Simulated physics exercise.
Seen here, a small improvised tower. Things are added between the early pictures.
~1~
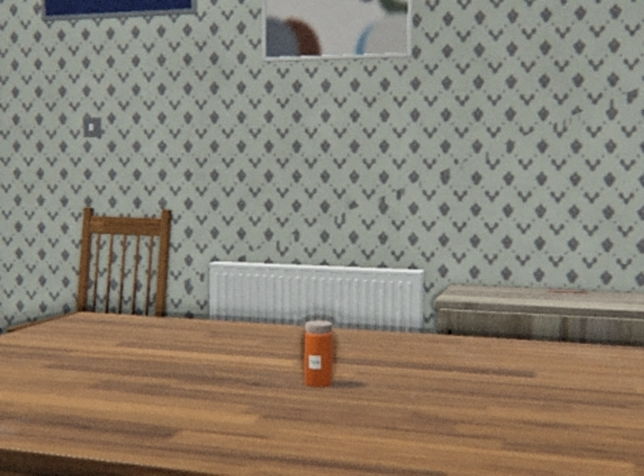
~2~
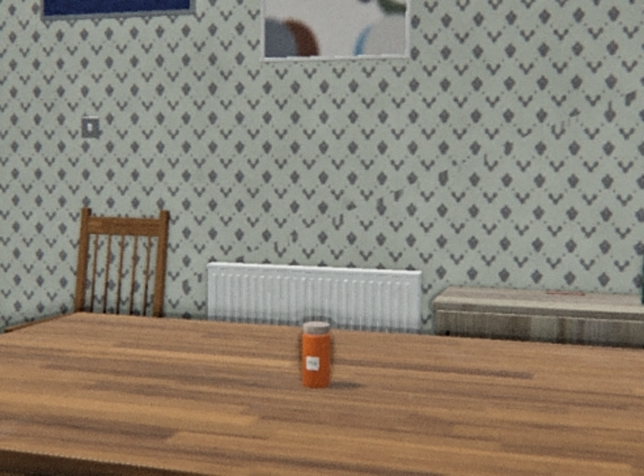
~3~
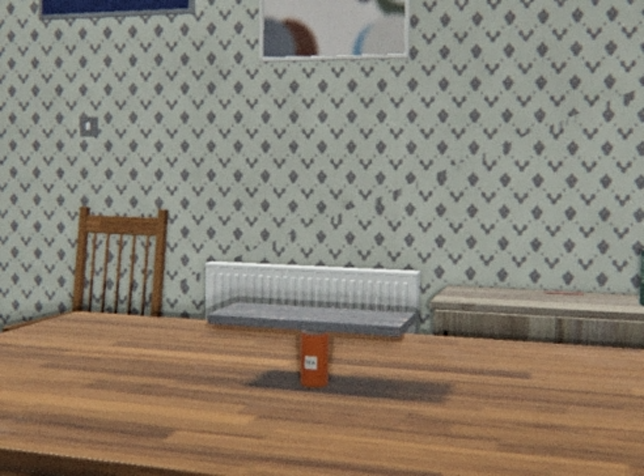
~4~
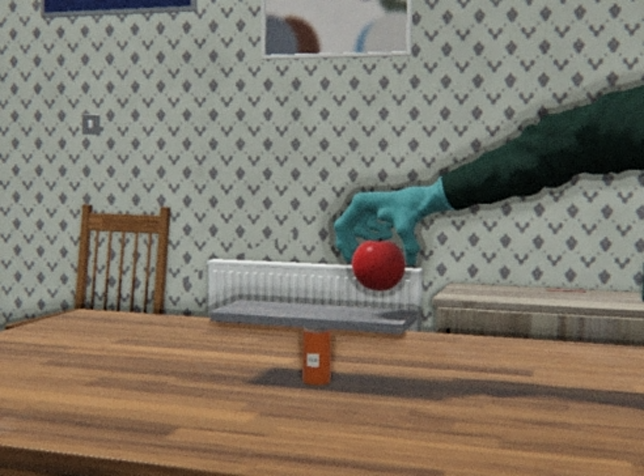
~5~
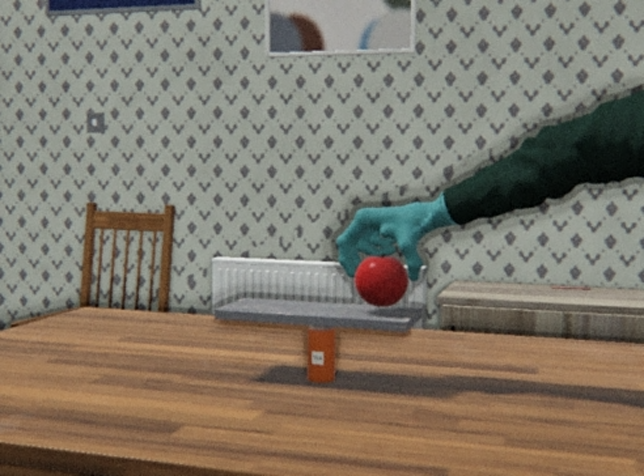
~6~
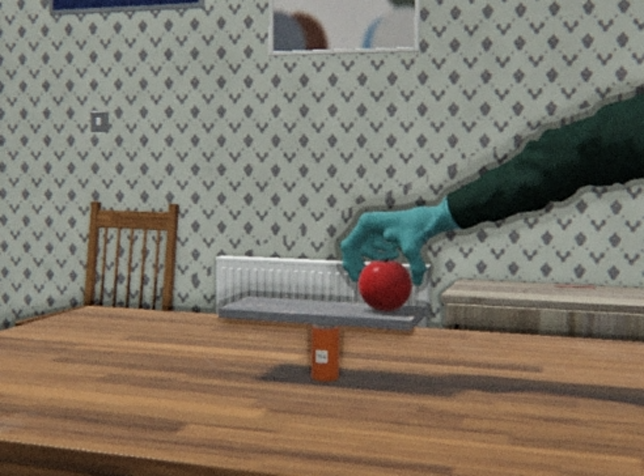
A teal-gloved hand in a dark green sleeve reaches in from the right, lowering a red apple onto the right part of a grey slab while the camera drifts very slightly. The slab, which appears partway through, rests on an orange shaker standing mid-table. Seen from just above the wooden tabletop, the room has patterned wallpaper, a white radiator and a brown chair at left.
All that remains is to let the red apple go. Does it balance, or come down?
Here the stack comes apart.
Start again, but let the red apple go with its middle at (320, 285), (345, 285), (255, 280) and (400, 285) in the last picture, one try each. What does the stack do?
In the first case it stays up; in the second case it keeps its balance; in the third case it loses its balance; in the fourth case it gives way.
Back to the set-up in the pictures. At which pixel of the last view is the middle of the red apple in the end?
At about (443, 363).
Then, 0.30 s on from there, red apple now fallen; grey board turned 47° from how it was put.
Then, 0.40 s on from there, grey board turned 42° from how it was put; orange shaker shifted about its own width.
Then, 0.60 s on from there, grey board now fallen; orange shaker shifted well along.
In the end, fallen, red apple and grey board; moved from the start, orange shaker. At the end, from the last picture's camera, red apple near (442, 364). The stack gives way.
